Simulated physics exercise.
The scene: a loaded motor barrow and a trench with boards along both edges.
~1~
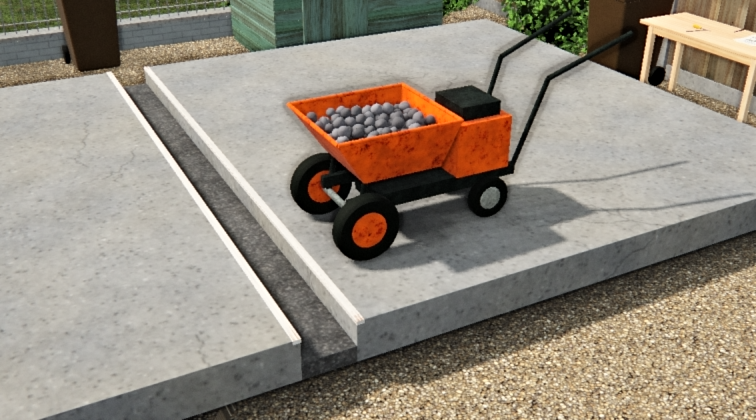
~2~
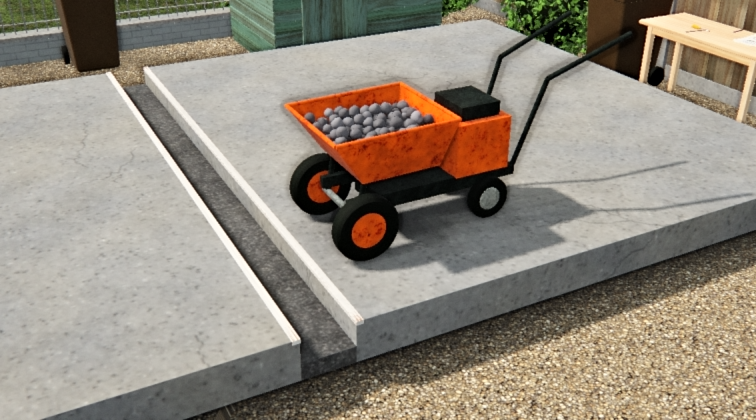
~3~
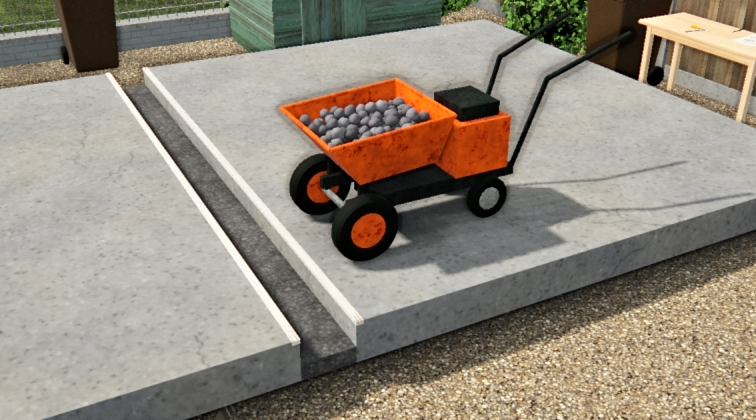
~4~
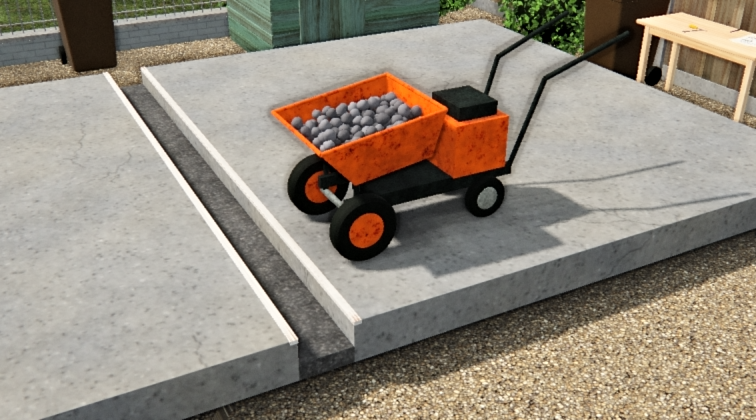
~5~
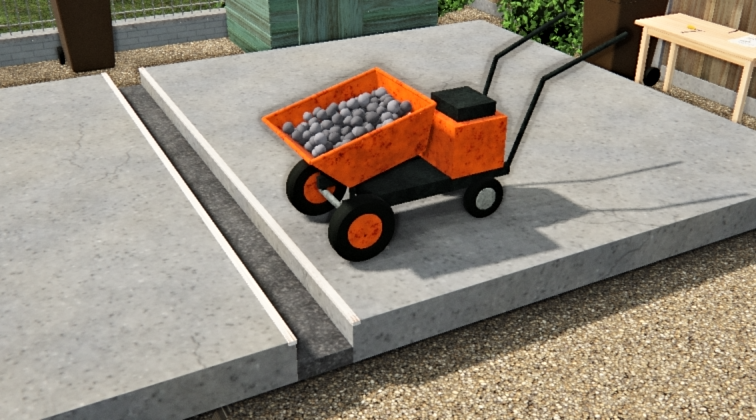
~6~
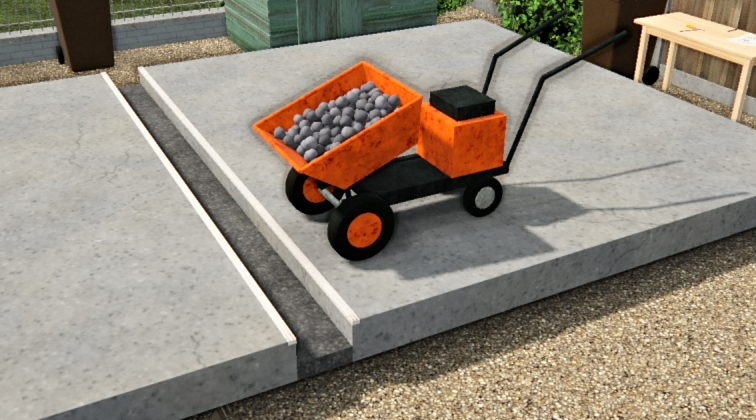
The orange skip of a small motor barrow, loaded with round grey cobbles, starts level and tilts steadily forward to the left, its front lip lowering toward a board-edged trench in the concrete while the wheels stay still.
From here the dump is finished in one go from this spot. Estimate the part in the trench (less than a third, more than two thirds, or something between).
It catches less than a third.
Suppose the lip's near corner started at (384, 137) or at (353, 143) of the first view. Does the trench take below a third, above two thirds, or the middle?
First beyond two thirds, then the middle third.
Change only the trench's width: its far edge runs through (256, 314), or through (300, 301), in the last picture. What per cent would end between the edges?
In turn 50 and 0 in a hundred.
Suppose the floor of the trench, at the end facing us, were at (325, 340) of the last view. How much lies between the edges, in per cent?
It comes to 10 per cent or so.
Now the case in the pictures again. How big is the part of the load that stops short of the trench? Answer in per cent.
It comes to 0 per cent or so.
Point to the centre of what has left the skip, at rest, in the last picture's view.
Roughly at (204, 266).
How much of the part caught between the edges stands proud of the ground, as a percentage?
Near 15 %.
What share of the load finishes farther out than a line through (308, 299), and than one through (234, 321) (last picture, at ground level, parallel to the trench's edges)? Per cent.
Roughly 80 per cent, and 40 per cent.
Soon, skip tipped steeply; all in the skip.
A while on, skip tipped right over; most in the skip; a stray few in or heaped over the trench; about a quarter beyond it; a stray few falling.
Towards the end, skip tipped right over; about a quarter in the skip; a small part in or heaped over the trench; about two thirds beyond it.
Finally, skip tipped right over; a small part in the skip; a small part in or heaped over the trench; about two thirds beyond it.
